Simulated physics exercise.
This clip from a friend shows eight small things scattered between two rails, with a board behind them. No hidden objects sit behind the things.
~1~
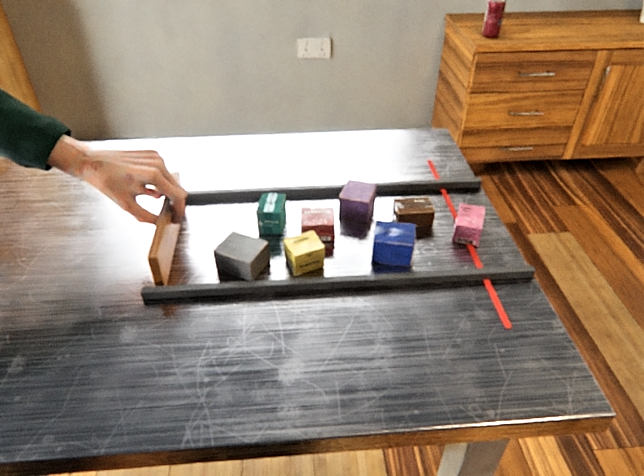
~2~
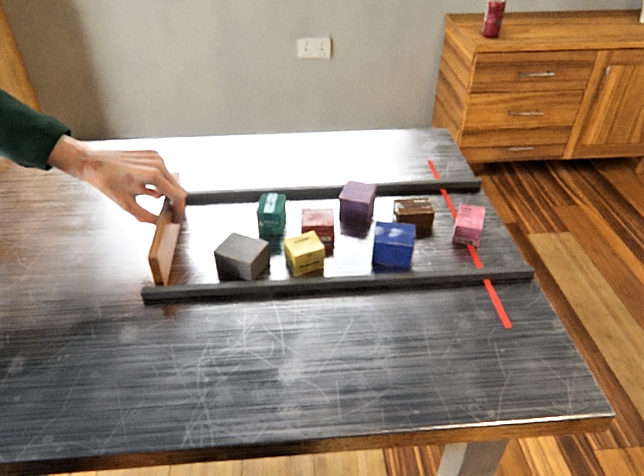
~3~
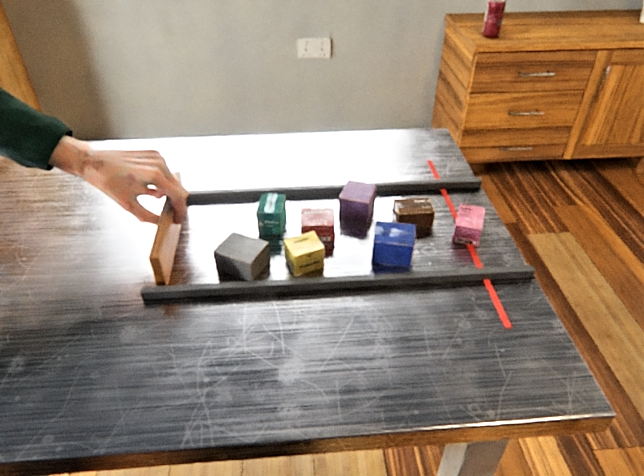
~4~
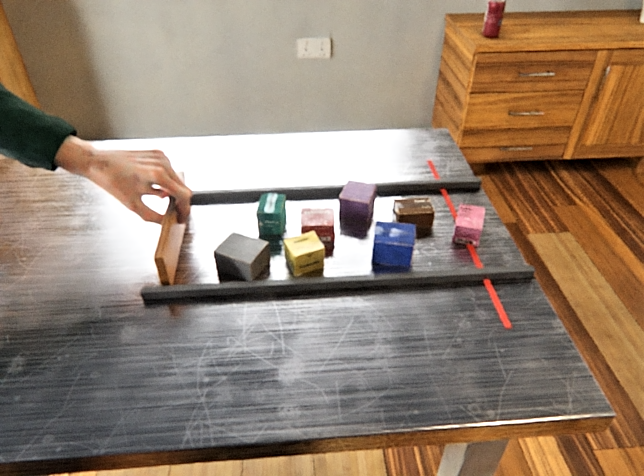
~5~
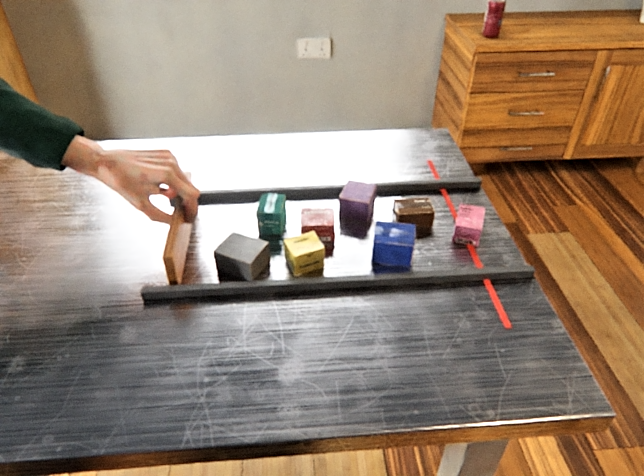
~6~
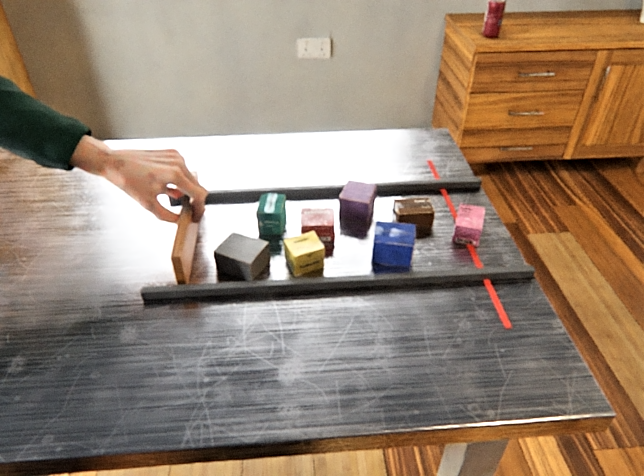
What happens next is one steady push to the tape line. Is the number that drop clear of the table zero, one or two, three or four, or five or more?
It is three or four.
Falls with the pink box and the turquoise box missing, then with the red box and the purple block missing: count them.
Taking the two tries in turn, it comes to 3 and 3.
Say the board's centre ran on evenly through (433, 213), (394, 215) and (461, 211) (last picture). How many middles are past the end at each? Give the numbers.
Going through the three positions, you'd get 3, 1 and 4.
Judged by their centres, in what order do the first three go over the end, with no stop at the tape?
The order is the pink box, the blue box, the brown box.
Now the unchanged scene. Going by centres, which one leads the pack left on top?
Answer: The red box.
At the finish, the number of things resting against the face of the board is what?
At rest, 3 are in contact.
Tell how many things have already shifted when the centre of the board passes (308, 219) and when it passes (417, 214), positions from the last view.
The count is 5 at the first point and 8 at the second.
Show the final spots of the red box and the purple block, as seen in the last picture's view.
They finish at roughly (502, 216) and (464, 187) respectively.
Soon after, none off yet; pink box at rest near (469, 225); brown box at rest near (413, 213); blue box moved a little near (408, 242).
At rest, the number that fall off is three or four; fallen, yellow box, blue box, brown box and pink box.
